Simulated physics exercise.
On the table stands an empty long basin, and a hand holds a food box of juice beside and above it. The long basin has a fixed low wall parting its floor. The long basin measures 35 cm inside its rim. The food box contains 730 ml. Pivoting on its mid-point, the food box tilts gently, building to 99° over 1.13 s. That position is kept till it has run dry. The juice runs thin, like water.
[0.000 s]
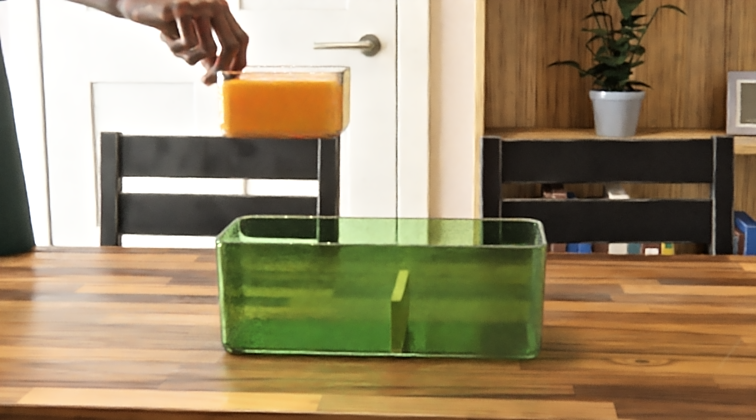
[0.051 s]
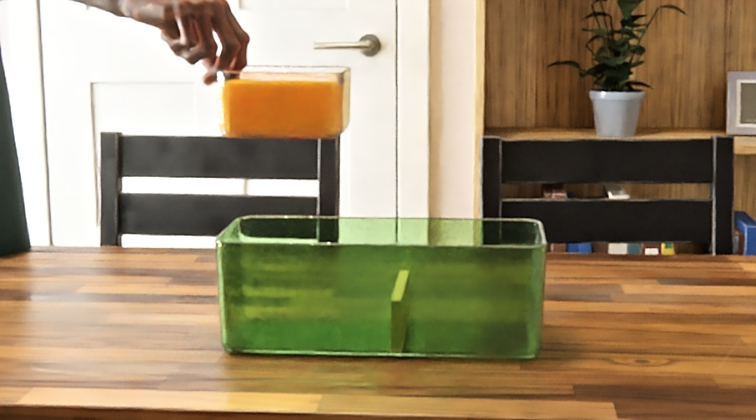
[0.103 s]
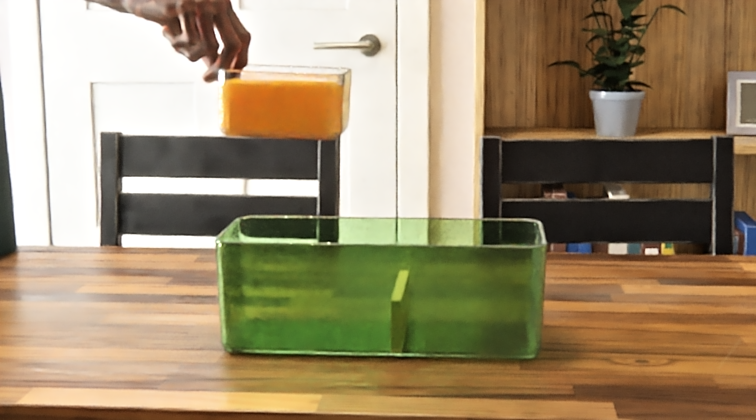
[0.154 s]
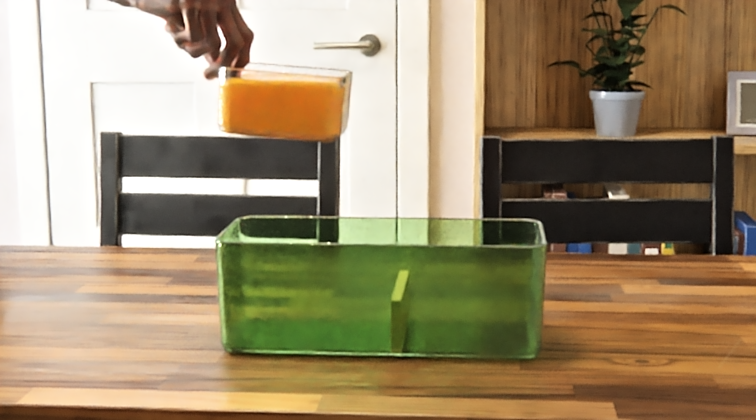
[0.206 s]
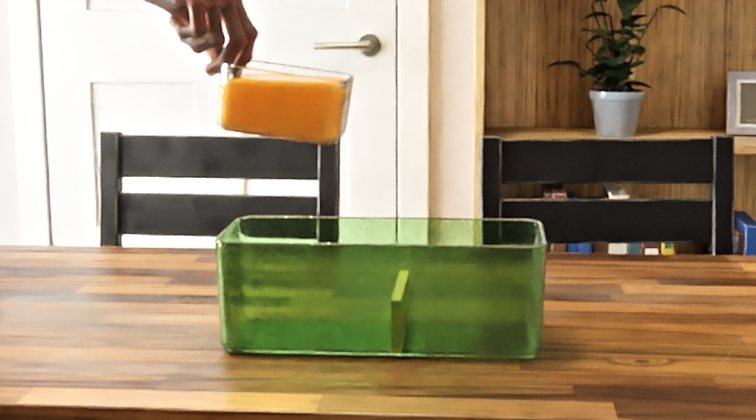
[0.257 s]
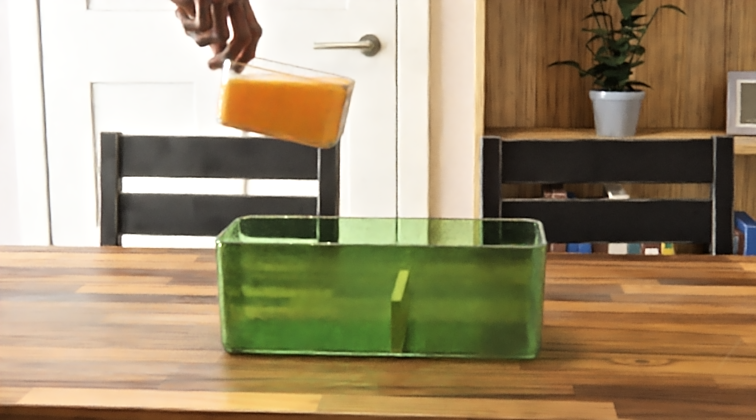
A hand holds a clear food box of orange juice level above an empty, long green basin on a wooden table. Gradually, the box tilts gently, its right end dipping lower as the hand shifts slightly right, while the juice stays inside and the basin remains still.
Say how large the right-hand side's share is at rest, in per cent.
Its share is roughly 68 per cent.
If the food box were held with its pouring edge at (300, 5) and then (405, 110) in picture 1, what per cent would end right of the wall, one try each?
Around 35 per cent first, around 95 per cent next.
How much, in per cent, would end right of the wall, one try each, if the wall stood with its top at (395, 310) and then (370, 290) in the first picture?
I'd put it at about 65 per cent for the first and about 80 per cent for the second.
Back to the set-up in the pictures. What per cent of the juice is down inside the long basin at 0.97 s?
About 82 %.
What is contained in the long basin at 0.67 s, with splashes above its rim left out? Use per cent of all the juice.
Around 16 percent.
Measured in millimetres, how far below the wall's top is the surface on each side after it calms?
Left about 50 mm, while the right is about 36 mm.
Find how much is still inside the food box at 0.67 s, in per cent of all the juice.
At that time about 50 in a hundred parts are still held.
After 0.67 s the tilt is 64° and 50 per cent is still to pour, 3 is left of the wall and 14 right of it.
After 0.97 s the tilt is 94° and 11 per cent is still to pour, 14 is left of the wall and 67 right of it.
After 1.29 s the tilt is 99° and 2 per cent is still to pour, 28 is left of the wall and 67 right of it.
After 1.63 s the tilt is 99° and 0 per cent is still to pour, 31 is left of the wall and 68 right of it.
In the end 31 per cent lies left of the wall, 68 right of it and 1 outside.
